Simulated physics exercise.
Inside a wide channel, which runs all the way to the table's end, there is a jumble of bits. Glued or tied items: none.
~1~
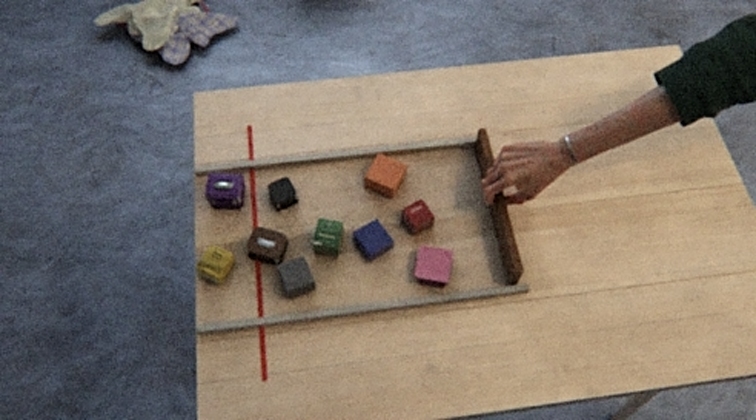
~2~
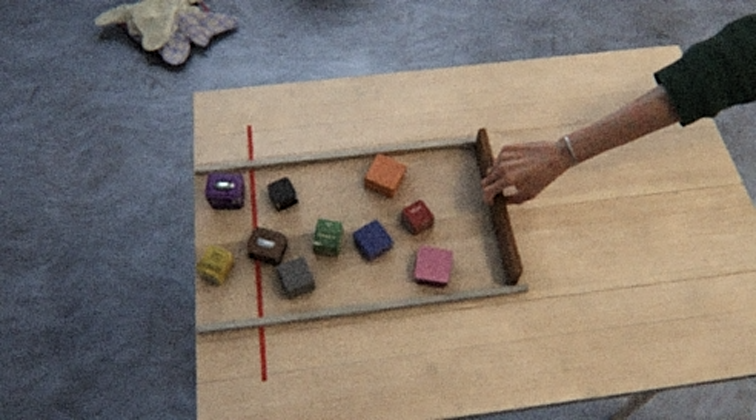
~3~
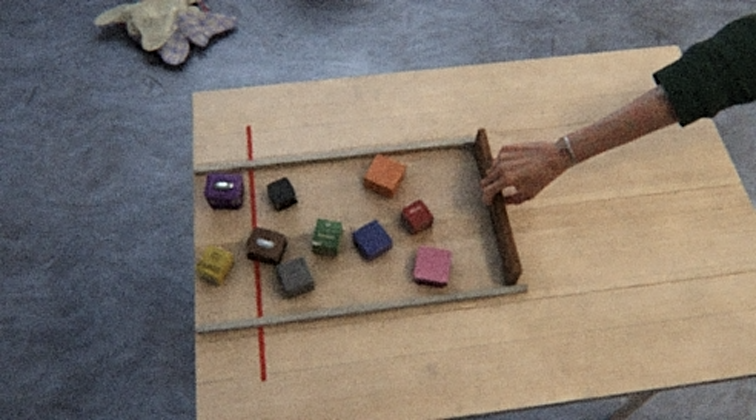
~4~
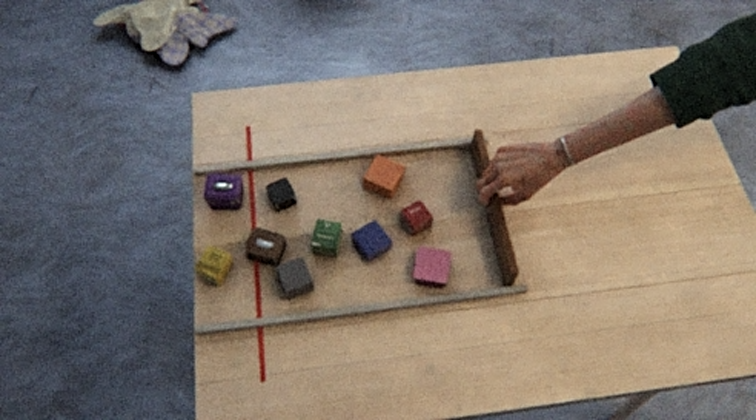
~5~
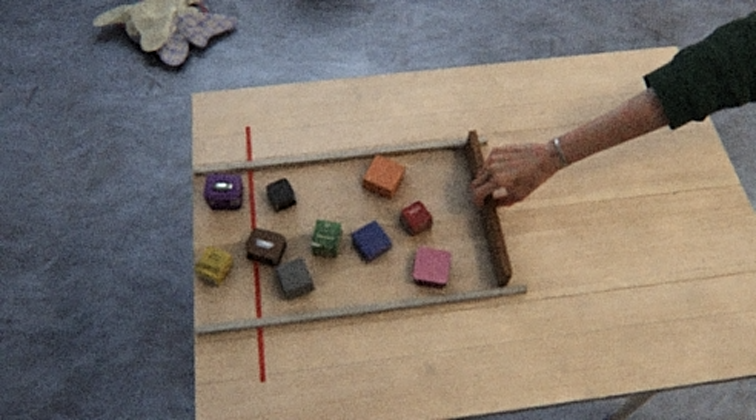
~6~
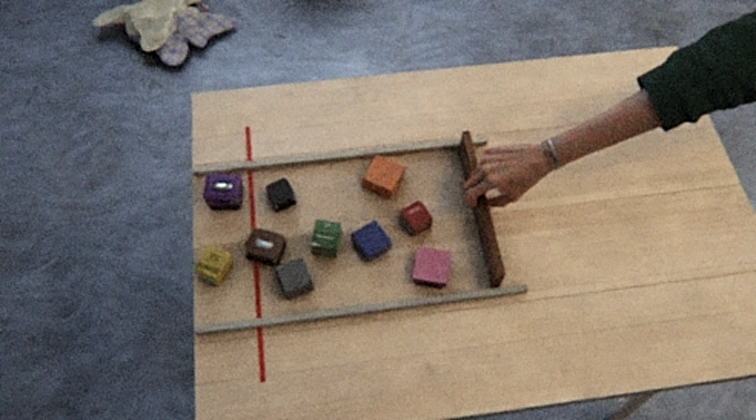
A dark wooden board, gripped by a hand at the right, stayed still at first and then slid slightly left between two rails, while the scattered colored blocks near a red line stayed put.
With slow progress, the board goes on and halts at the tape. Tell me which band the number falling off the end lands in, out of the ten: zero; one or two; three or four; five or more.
Over the end go more than two but fewer than five.
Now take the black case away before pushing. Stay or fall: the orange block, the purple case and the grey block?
The orange block remains - the purple case remains - the grey block remains.
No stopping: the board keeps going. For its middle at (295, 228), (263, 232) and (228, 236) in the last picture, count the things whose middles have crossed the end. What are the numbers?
0; 2; 6.
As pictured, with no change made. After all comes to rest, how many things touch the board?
4 are in contact with it.
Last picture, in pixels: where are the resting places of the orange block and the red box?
The orange block comes to rest close to (235, 201), while the red box rests close to (241, 226).
Early on, none off yet; yellow box at rest near (214, 265); purple case at rest near (224, 192); brown case at rest near (266, 247).
A while later, none off yet; yellow box at rest near (214, 265); purple case at rest near (224, 192); brown case moving near (258, 250).
Finally, the number that fall off is three or four; lost, brown case, purple case and yellow box.
